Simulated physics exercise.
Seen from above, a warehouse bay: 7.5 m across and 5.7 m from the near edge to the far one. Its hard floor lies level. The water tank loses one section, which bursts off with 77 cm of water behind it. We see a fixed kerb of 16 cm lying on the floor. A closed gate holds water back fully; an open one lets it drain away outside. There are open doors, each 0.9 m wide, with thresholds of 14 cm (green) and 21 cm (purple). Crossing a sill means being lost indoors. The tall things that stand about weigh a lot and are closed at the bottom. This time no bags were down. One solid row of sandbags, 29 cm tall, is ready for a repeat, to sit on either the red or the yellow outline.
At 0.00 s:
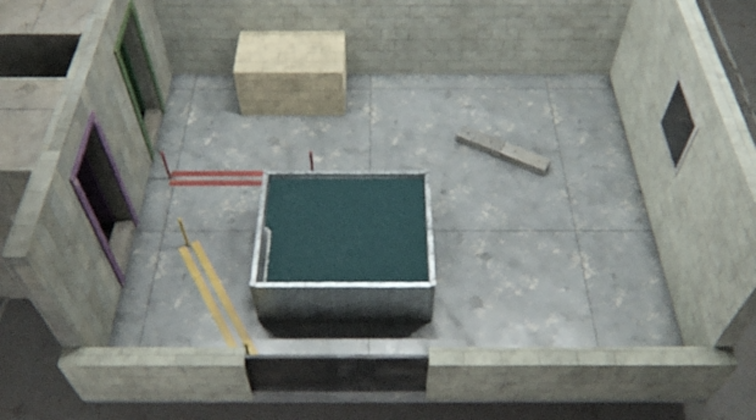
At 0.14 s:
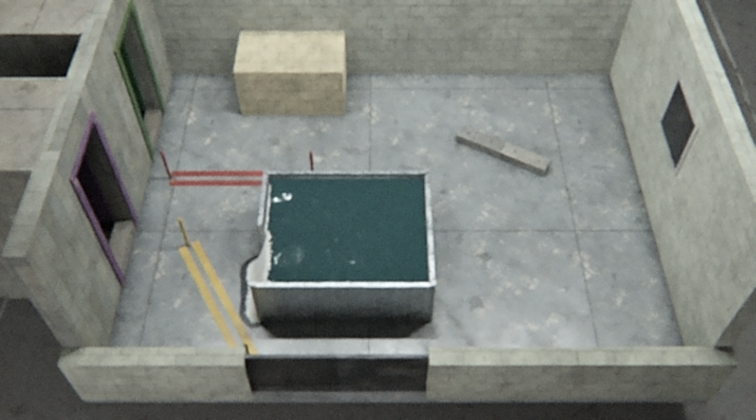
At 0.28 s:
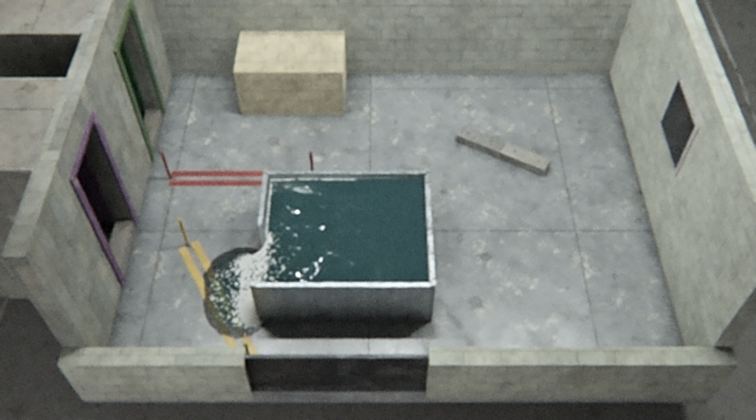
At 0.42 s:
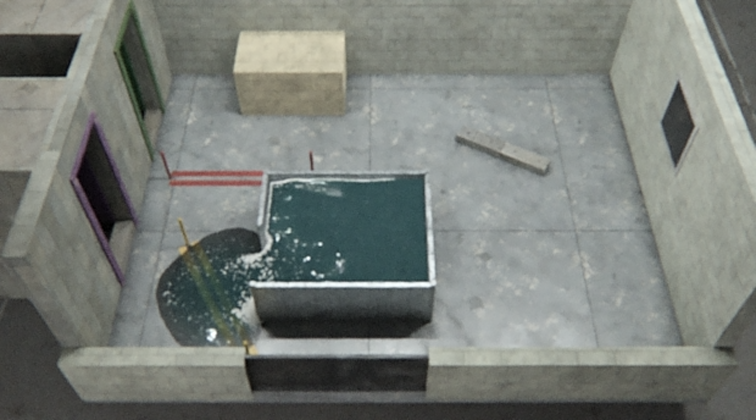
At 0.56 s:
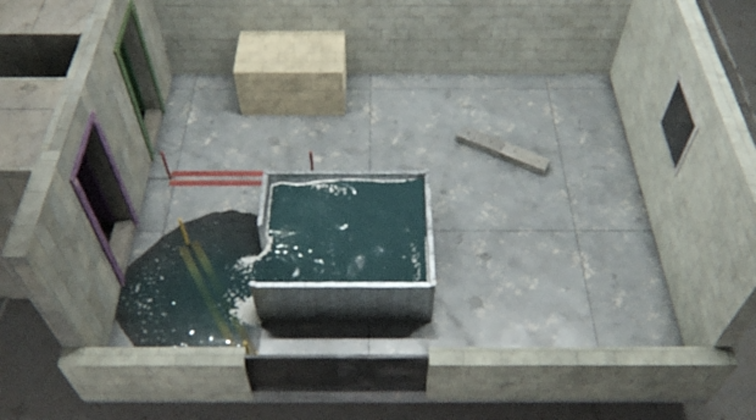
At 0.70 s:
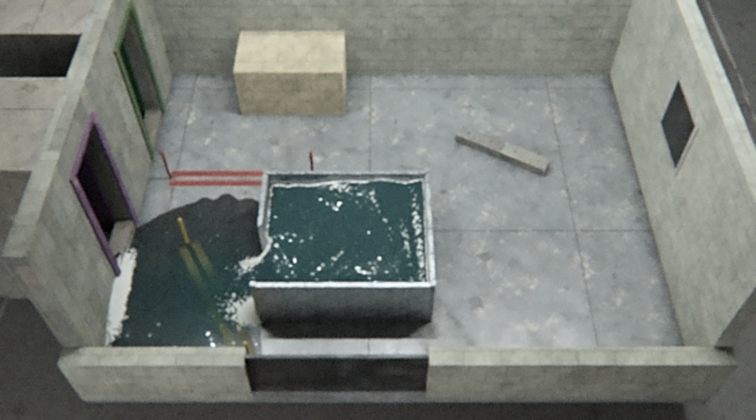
Water bursts from the tank's left side and spreads across the floor to the left wall.
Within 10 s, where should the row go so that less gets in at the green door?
On the red outline.
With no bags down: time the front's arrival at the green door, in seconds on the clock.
Arrival: Green 1.5 s.
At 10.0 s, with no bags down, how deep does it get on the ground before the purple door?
I'd put it at around 9.0 centimetres deep.
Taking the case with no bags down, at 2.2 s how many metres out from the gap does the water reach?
4.8 m.
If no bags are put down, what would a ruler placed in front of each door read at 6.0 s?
In centimetres, green: 19; purple: 16.
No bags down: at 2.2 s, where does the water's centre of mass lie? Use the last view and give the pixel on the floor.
(273, 271).
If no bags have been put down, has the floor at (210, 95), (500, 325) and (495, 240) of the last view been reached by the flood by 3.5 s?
Soaked, bone dry, bone dry.
After 1.4 s water covers 15 % of the floor and is deepest (55 cm) near (102, 374) in the run without bags; in at the green door, 0 L with no bags, 0 L with the row on red, 0 L on yellow.
After 2.2 s water covers 20 % of the floor and is deepest (41 cm) near (168, 324) in the run without bags; in at the green door, 0 L with no bags, 0 L with the row on red, 0 L on yellow.
After 3.5 s water covers 40 % of the floor and is deepest (34 cm) near (246, 76) in the run without bags; in at the green door, 0 L with no bags, 0 L with the row on red, 0 L on yellow.
After 6.0 s water covers 65 % of the floor and is deepest (23 cm) near (160, 129) in the run without bags; in at the green door, 17 L with no bags, 0 L with the row on red, 45 L on yellow.
After 10.0 s water covers 95 % of the floor and is deepest (14 cm) near (603, 83) in the run without bags; in at the green door, 44 L with no bags, 3 L with the row on red, 57 L on yellow.
